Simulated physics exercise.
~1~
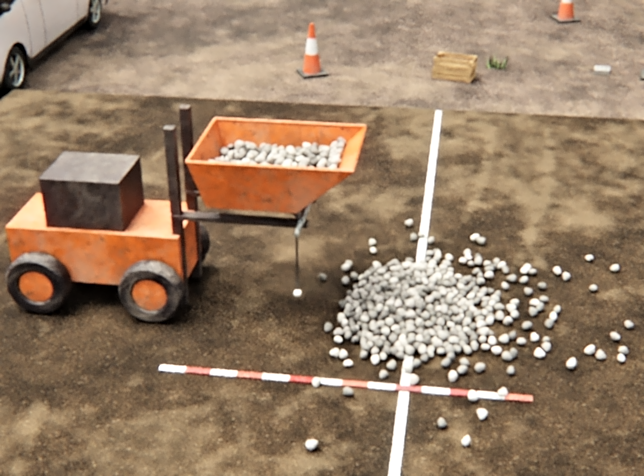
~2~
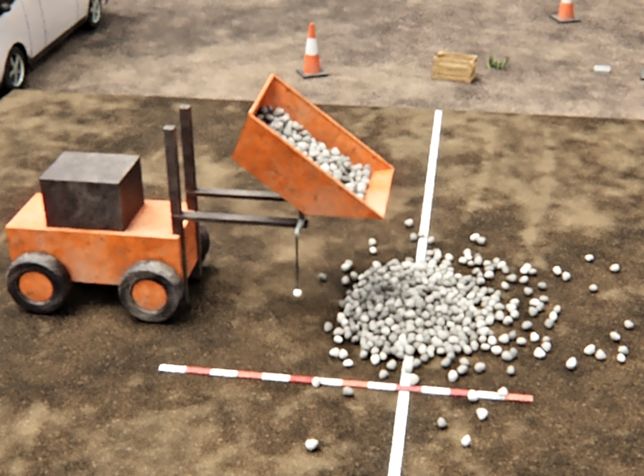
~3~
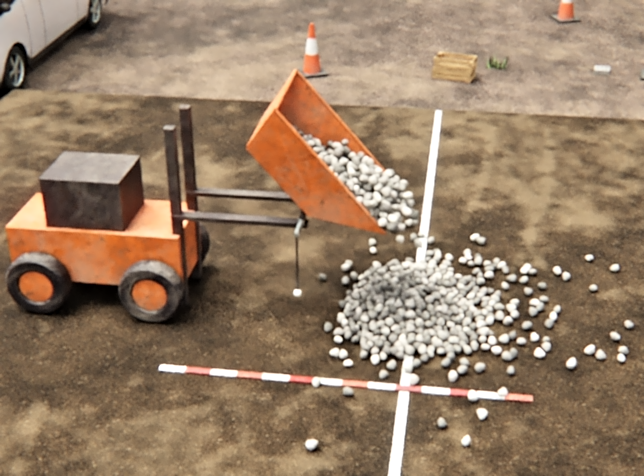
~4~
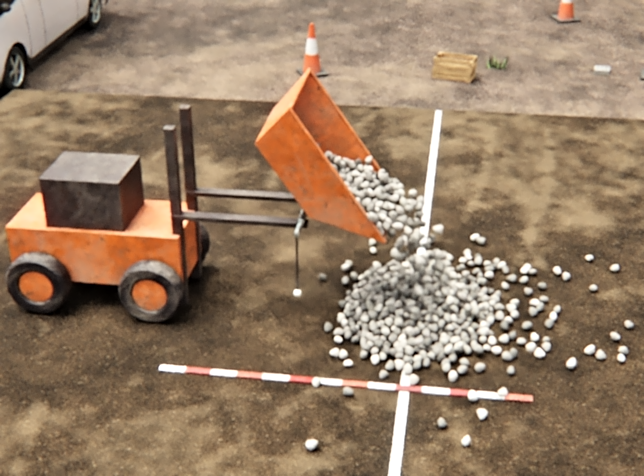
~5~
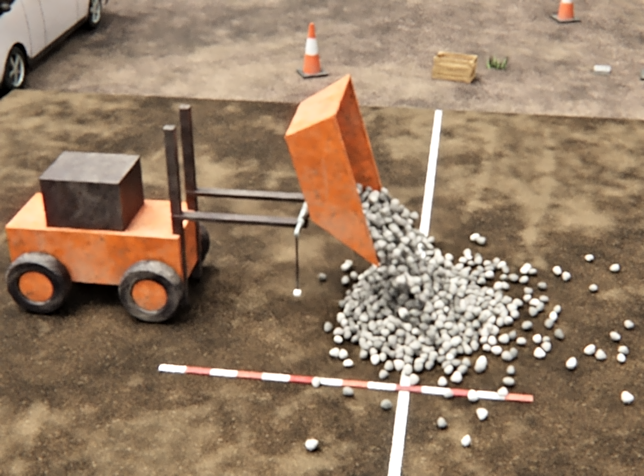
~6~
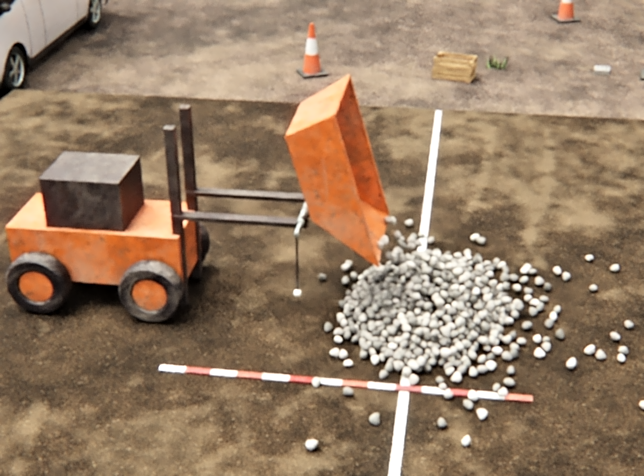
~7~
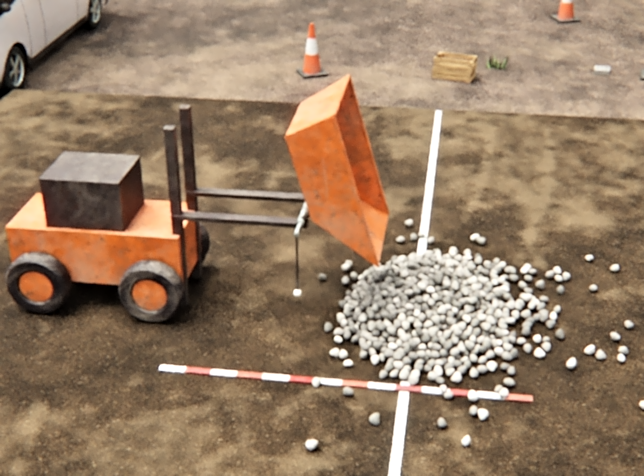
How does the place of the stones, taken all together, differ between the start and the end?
At the start the stones are split between the raised skip and the heap on the ground. At the end they all lie on the ground in one fuller heap, so their middle is further right and lower down.
